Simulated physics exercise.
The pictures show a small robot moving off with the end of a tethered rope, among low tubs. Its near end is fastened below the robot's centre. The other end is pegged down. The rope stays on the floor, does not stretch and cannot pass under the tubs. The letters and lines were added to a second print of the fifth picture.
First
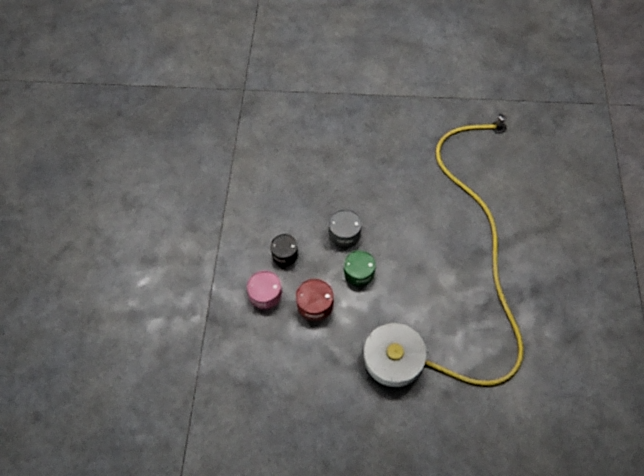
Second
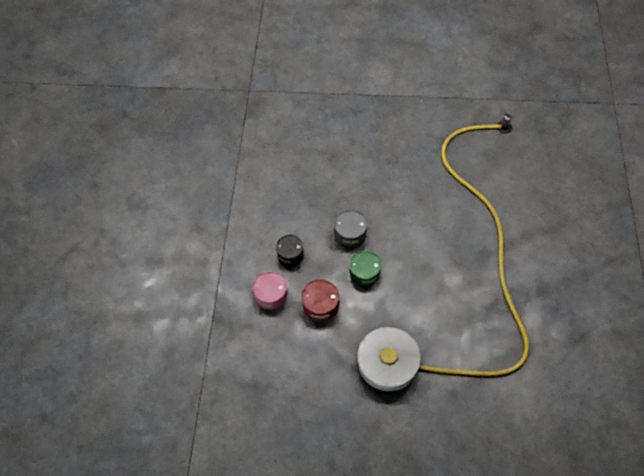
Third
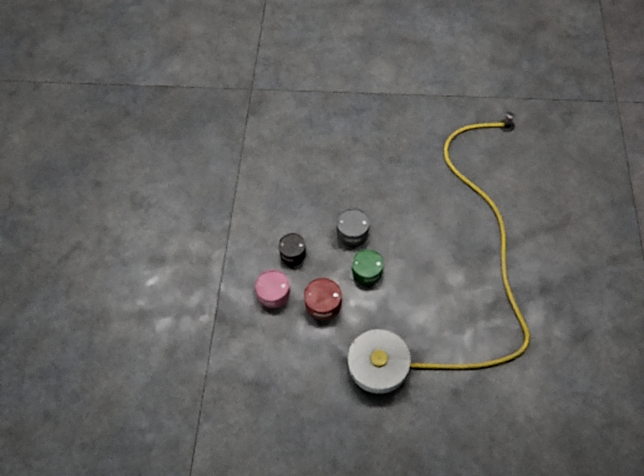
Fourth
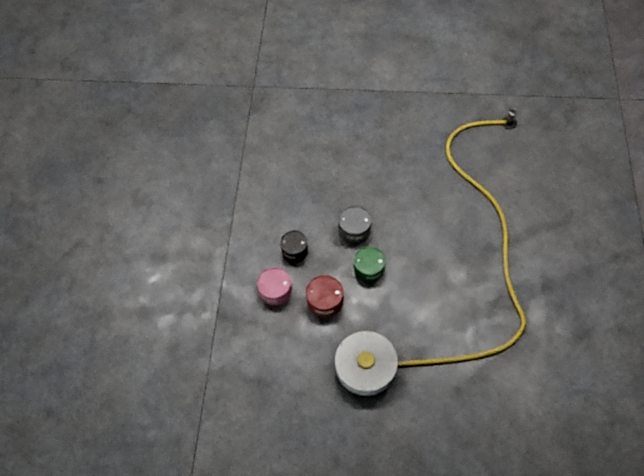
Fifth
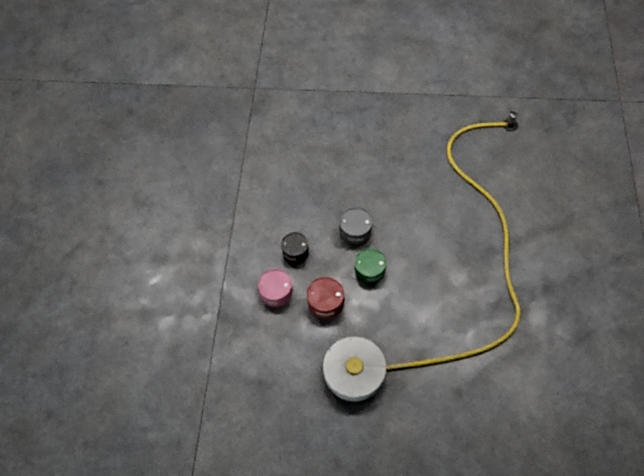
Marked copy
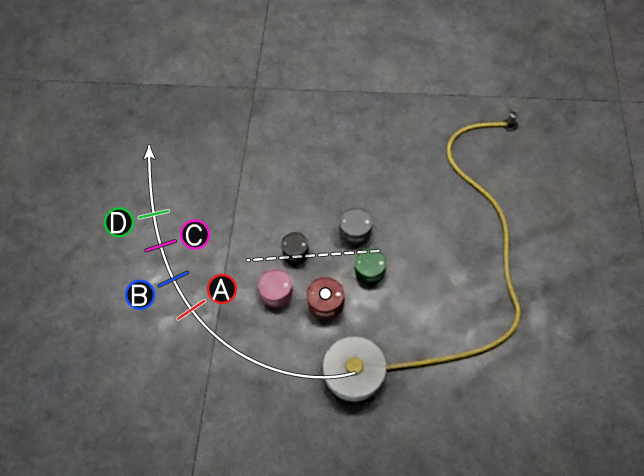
At the start, a round white robot with a yellow centre sits below and right of five small tubs, a yellow rope curving from it to a peg at upper right. The robot slides slowly left below the tubs, drawing the rope's lower bend straighter while the tubs stay put.
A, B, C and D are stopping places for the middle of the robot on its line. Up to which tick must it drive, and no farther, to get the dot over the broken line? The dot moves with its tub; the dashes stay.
It must go as far as D.
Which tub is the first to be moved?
The red tub.
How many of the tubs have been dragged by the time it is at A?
By then, none.
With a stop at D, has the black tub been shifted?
By then, yes.
On the marked copy, A at (192, 310); B at (173, 279); C at (161, 246); D at (154, 214); the dashed line at (313, 256); the route from (354, 373) via (183, 297) to (149, 146); the white dot at (325, 294).
Taking D. A third of the way, robot (244, 353); red tub (326, 298).
Two thirds of the way, robot (175, 282); red tub (326, 298).
When it is over, robot (151, 209); green tub (344, 245); red tub (311, 252); black tub (297, 229); grey tub (356, 219); pink tub (277, 250); the dot on the red tub is over the dashed line.
As for the rest, A leaves the dotted tub short, at (326, 298); B leaves the dotted tub short, at (326, 298); C leaves the dotted tub short, at (317, 274).
